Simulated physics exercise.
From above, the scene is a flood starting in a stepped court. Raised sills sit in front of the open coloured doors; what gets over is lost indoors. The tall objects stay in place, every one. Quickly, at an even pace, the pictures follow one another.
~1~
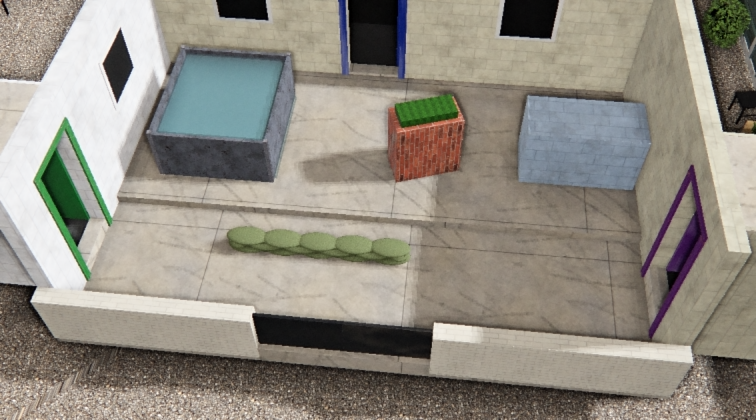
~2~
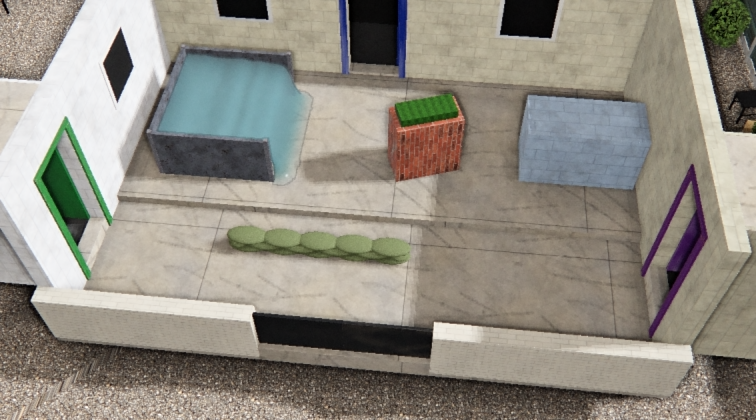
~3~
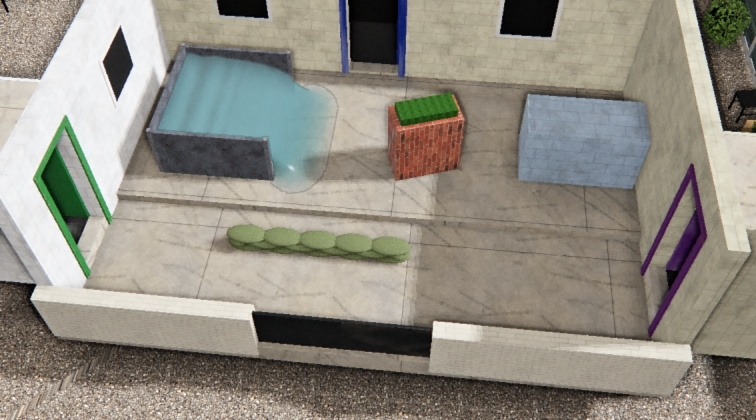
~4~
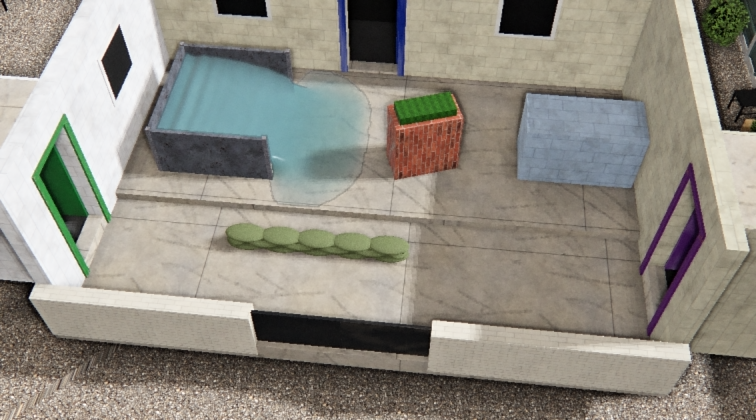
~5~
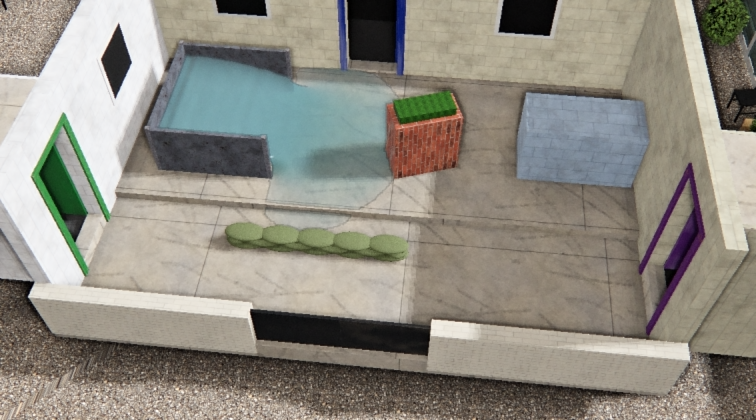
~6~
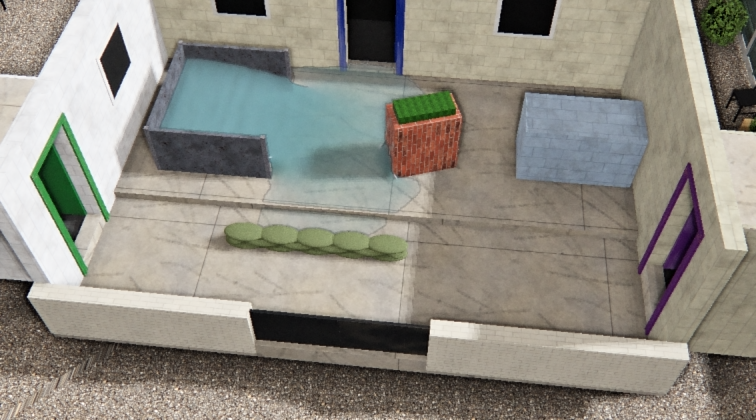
In a walled, stepped courtyard with green, blue and purple doorways, an open grey tank sits full of still water. Its right side opens and water pours out across the paving, spreading rightward in a rounded sheet, then reaches the brick planter and thins out around its base and toward the hedge.
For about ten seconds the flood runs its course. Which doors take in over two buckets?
Door by door: The purple door does not, the blue door does, the green door does not.
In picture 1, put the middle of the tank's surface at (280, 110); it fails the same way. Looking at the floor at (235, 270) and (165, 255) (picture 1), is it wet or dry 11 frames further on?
I'd say spared for the first and spared for the second.
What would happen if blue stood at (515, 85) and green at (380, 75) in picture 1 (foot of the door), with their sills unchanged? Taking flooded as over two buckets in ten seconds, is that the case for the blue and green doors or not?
As it turns out, the blue door spills past but the green door keeps clear.
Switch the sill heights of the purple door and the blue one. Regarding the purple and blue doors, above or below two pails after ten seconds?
Looking at both, purple receives more, and blue receives less.
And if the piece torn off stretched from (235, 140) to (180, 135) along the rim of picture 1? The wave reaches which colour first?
Answer: The green one.
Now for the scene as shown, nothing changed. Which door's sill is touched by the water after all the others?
Answer is the door marked green.
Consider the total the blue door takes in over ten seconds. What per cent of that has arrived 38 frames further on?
That share would be near 80 %.
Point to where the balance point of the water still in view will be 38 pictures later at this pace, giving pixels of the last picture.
The centre of mass sits at about (438, 174).
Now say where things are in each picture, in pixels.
In the first picture, the open tank at (223, 96) is whole and still.
In the second picture, water pours out at (280, 121) and has run to (298, 93).
In the third picture, the front is at (319, 88), out from the gap at (280, 123).
In the fourth picture, water pours out at (279, 124) and has run to (346, 82).
In the fifth picture, the front is at (391, 177), out from the gap at (279, 124).
In the sixth picture, water pours out at (278, 124) and has run to a hidden place.
A moment on, water covers 40 % of the floor; the purple door not reached, the blue door under two buckets in, the green door not reached.
Next, water covers 55 % of the floor; the purple door wet at the sill, nothing in, the blue door over two buckets in, the green door not reached.
Then, water covers 60 % of the floor; the purple door wet at the sill, nothing in, the blue door far over two buckets in, the green door not reached.
Later, water covers 70 % of the floor; the purple door wet at the sill, nothing in, the blue door far over two buckets in, the green door wet at the sill, nothing in.
In the end, water covers 85 % of the floor; the purple door wet at the sill, nothing in, the blue door far over two buckets in, the green door wet at the sill, nothing in.
